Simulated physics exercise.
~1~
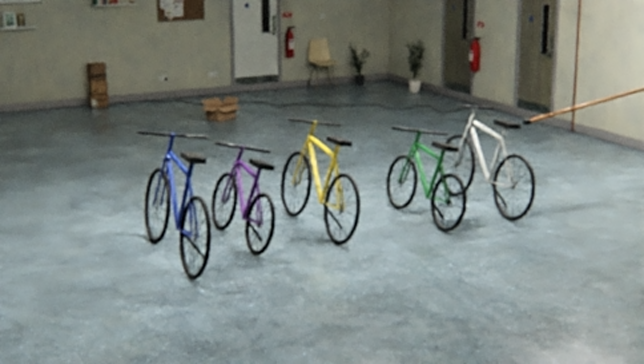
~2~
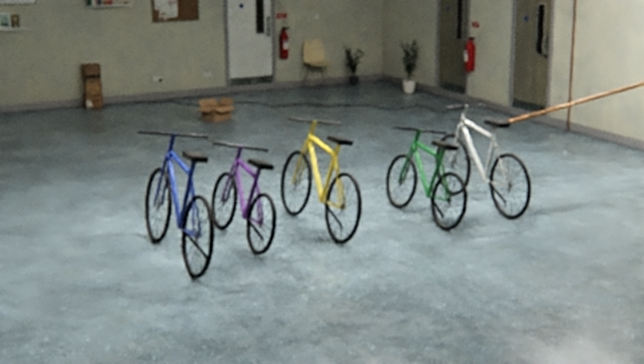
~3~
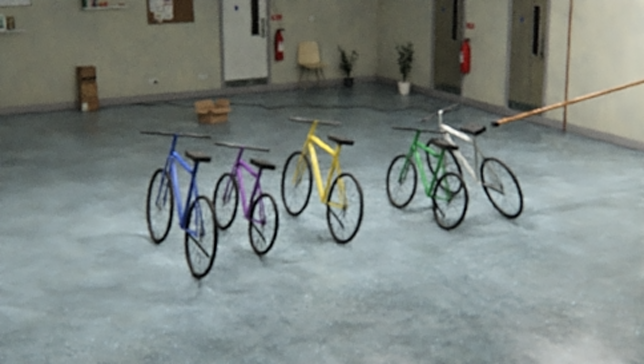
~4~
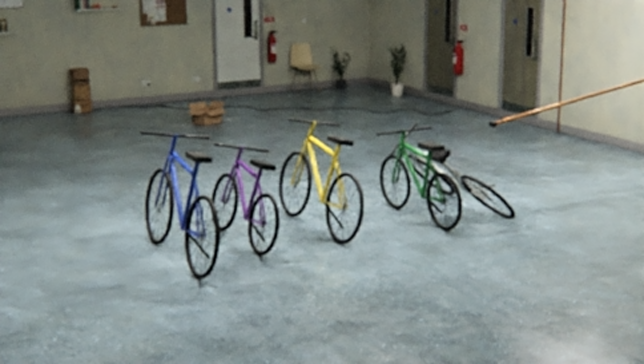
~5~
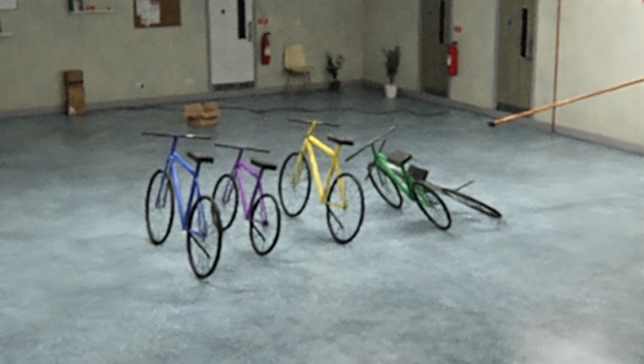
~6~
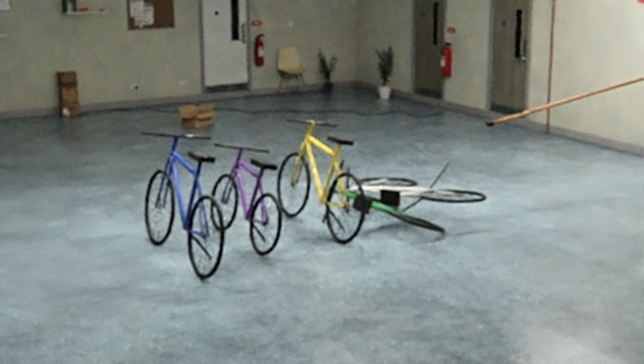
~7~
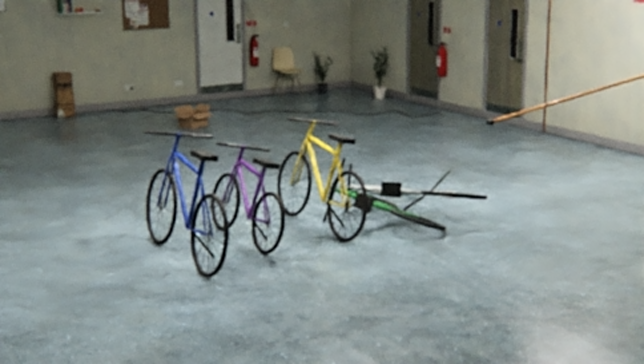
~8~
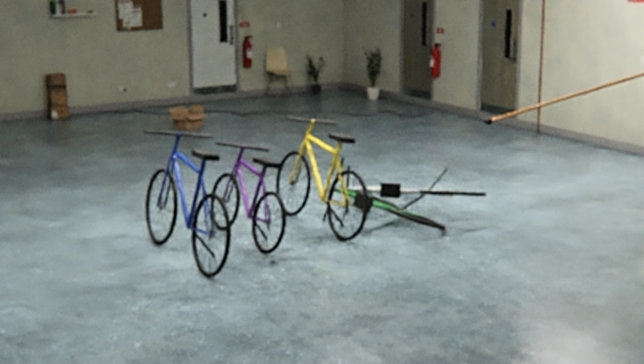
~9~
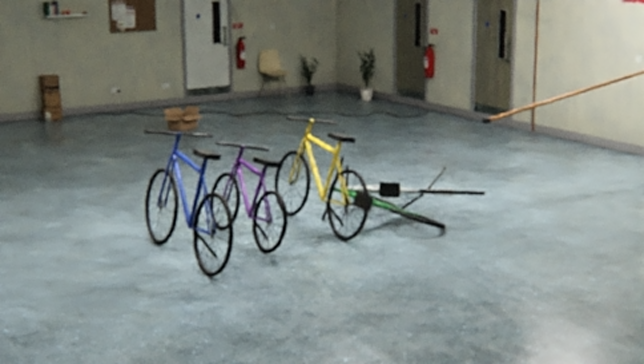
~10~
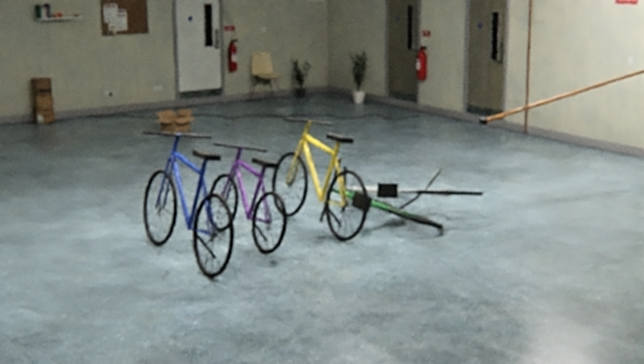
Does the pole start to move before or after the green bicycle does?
The pole starts to move before the green bicycle. It is already shifting left while the green bicycle still stands upright, and the green one tips only later.
White bicycle toppling left as a pole pushes in, knocking the green one flat, while yellow, purple and blue bicycles stay standing.
